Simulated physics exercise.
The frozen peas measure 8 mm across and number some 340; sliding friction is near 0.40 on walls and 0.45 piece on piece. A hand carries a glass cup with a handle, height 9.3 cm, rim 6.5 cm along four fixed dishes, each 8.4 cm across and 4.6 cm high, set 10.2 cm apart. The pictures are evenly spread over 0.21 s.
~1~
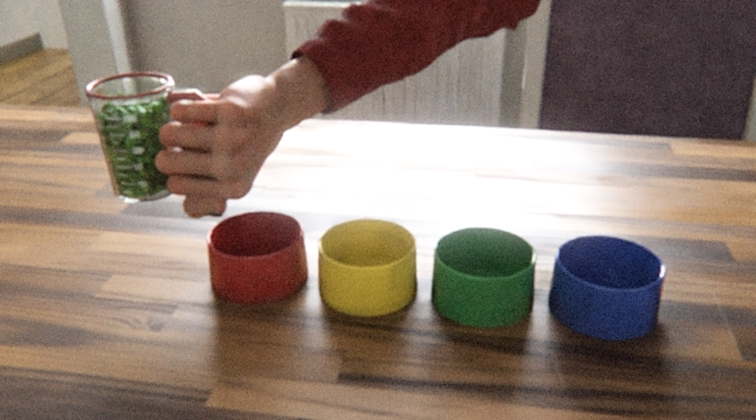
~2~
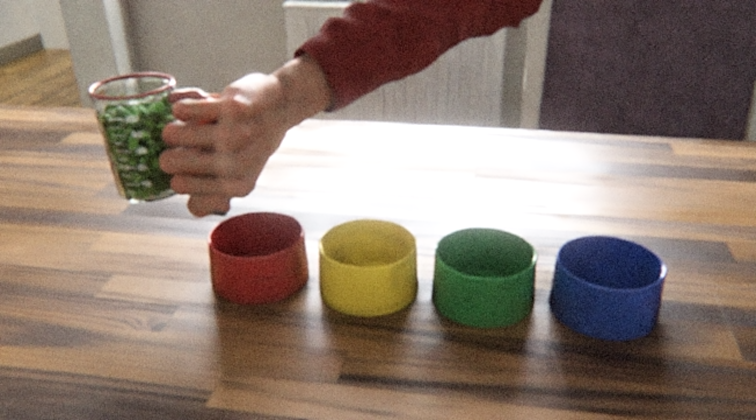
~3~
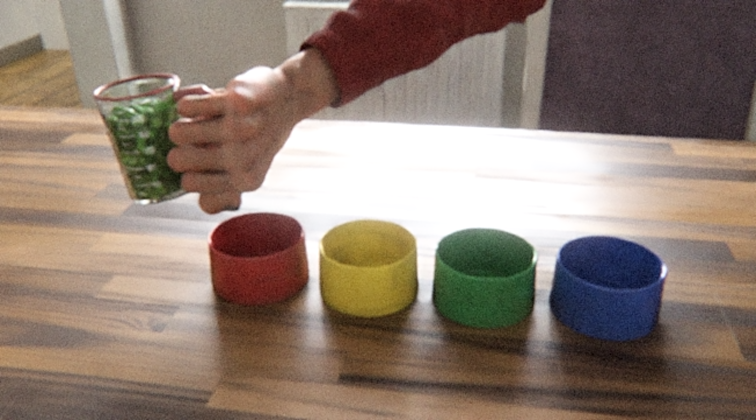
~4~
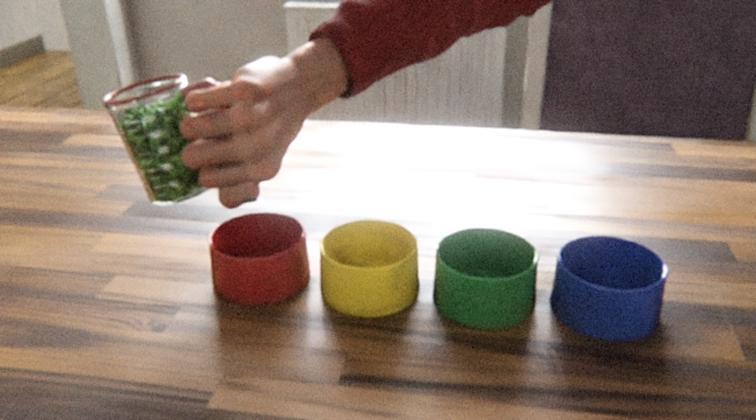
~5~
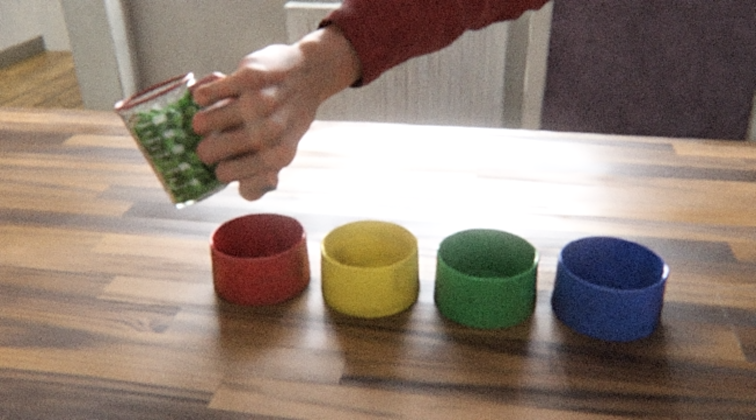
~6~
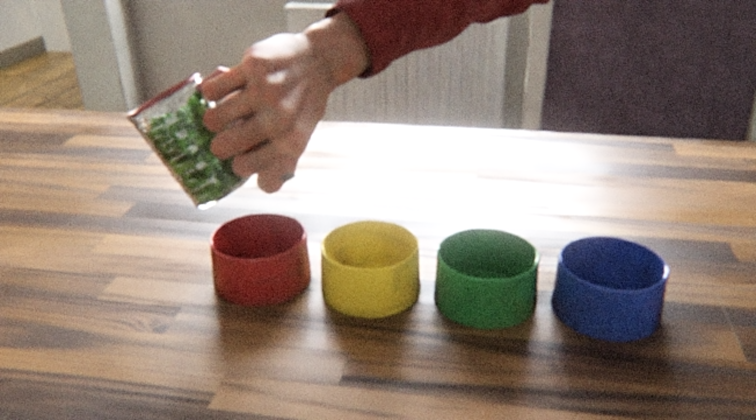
A hand holding a glass cup of green peas by its handle moved a little to the right, gradually tilting the cup leftward, behind a row of red, yellow, green and blue dishes.
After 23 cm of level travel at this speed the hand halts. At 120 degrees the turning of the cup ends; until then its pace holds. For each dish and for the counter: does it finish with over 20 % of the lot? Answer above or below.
Red: Below, blue: Below, green: Below, yellow: Above, counter: Below.
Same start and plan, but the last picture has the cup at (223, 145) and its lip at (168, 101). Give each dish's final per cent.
Red 0; blue 0; green 0; yellow 80.
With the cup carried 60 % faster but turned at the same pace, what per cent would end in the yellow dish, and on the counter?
Yellow 80; counter 10.
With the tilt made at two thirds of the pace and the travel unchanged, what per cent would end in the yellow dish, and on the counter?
Yellow 80, counter 10.
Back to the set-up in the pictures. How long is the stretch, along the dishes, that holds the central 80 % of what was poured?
About 10 cm.
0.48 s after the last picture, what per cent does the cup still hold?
About 80 per cent.
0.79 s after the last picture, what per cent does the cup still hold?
About 25 per cent.
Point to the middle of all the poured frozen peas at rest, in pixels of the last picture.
At about (356, 270).
Then, 0.29 s after the last picture, tilt 82 degrees; cup holds 100 %.
Then, 0.48 s after the last picture, tilt 115 degrees; cup holds 80 %, red 10 %, yellow 5 %.
Then, 0.79 s after the last picture, tilt 120 degrees; cup holds 25 %, red 10 %, yellow 60 %.
In the end, red 10 %, blue 0 %, green 0 %, yellow 80 %, counter 10 %.
